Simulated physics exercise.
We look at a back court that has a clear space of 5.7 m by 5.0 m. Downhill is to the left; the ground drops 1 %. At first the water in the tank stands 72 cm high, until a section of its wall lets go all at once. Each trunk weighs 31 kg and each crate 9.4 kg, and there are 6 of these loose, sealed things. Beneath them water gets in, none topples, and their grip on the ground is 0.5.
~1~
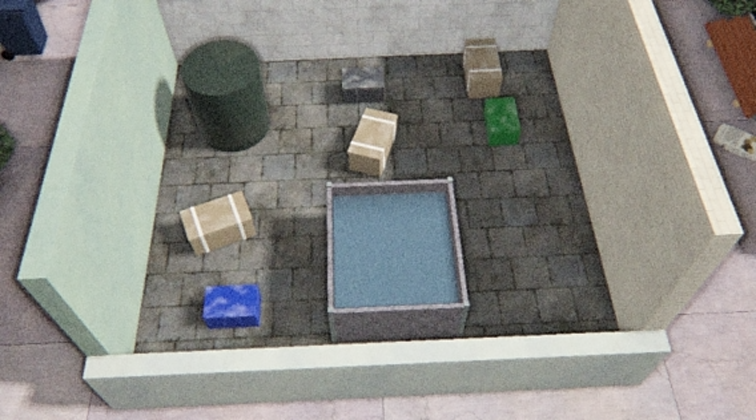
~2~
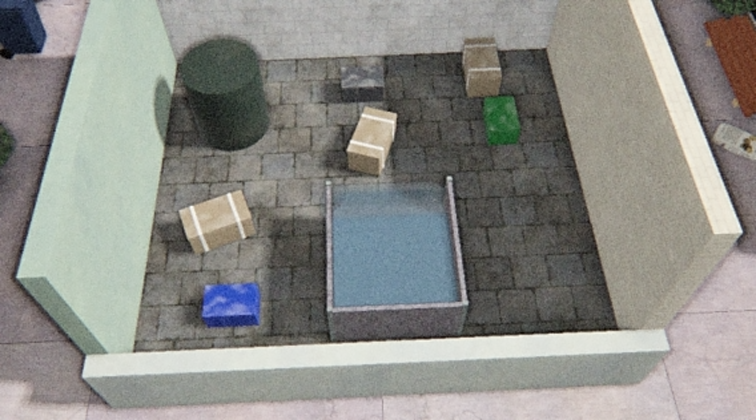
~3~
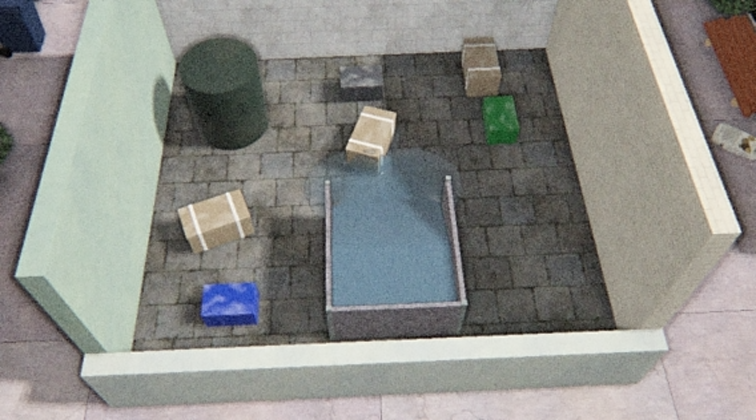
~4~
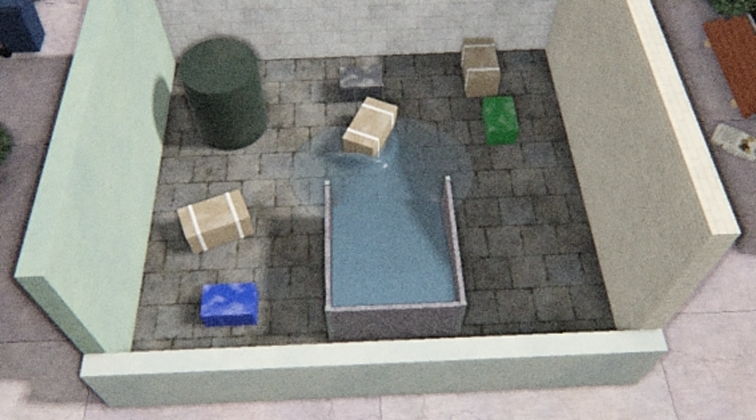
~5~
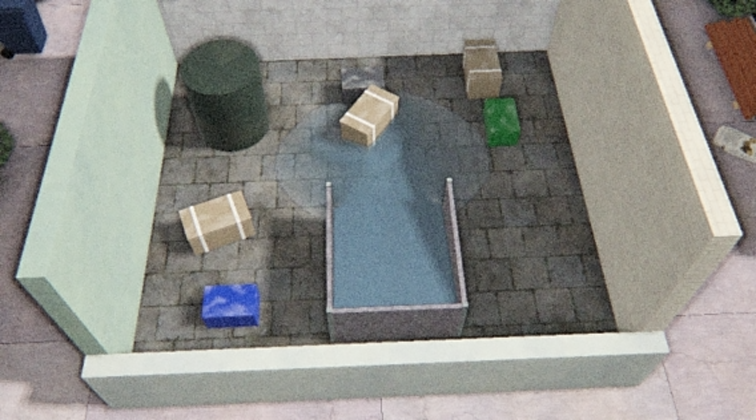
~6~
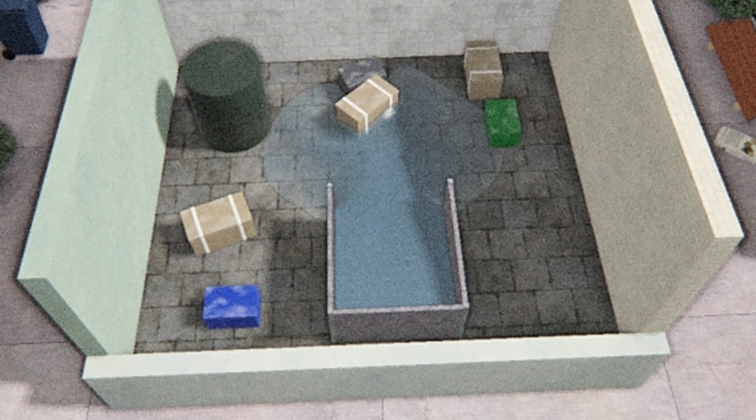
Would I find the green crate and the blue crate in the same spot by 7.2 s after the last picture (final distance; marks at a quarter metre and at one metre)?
By the end the green crate is well away and the blue crate has gone a modest distance.
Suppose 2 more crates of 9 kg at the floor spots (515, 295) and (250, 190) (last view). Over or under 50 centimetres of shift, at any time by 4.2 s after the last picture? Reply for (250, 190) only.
Well, it ends up not quite that far.
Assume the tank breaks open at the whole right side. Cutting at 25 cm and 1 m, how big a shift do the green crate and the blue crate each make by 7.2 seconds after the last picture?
Log: Green crate large displacement; blue crate negligible displacement.
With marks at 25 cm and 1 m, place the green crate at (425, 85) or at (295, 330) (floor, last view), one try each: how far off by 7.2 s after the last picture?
From the first place it goes well off; from the second it shuffles over a little.
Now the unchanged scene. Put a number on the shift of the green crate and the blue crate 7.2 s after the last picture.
Around 250 cm for the first and around 40 cm for the second.
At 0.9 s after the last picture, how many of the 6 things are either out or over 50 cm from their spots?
2.
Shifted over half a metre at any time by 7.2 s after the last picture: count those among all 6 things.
The count comes to 4.
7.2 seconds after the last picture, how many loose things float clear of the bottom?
Total: 3.
Then, 0.9 s after the last picture the green crate is near (532, 109), 0.4 m from its start, aground; the blue crate is near (231, 301), 0.0 m from its start, aground; 2 afloat.
Then, 2.8 s after the last picture the green crate is near (544, 178), 1.2 m from its start, afloat; the blue crate is near (231, 301), 0.0 m from its start, aground; 4 afloat.
Then, 4.8 s after the last picture the green crate is near (493, 320), 3.1 m from its start, afloat; the blue crate is near (231, 301), 0.0 m from its start, aground; 3 afloat.
Then, 7.2 s after the last picture the green crate is near (477, 287), 2.7 m from its start, afloat; the blue crate is near (222, 269), 0.4 m from its start, afloat; 3 afloat.
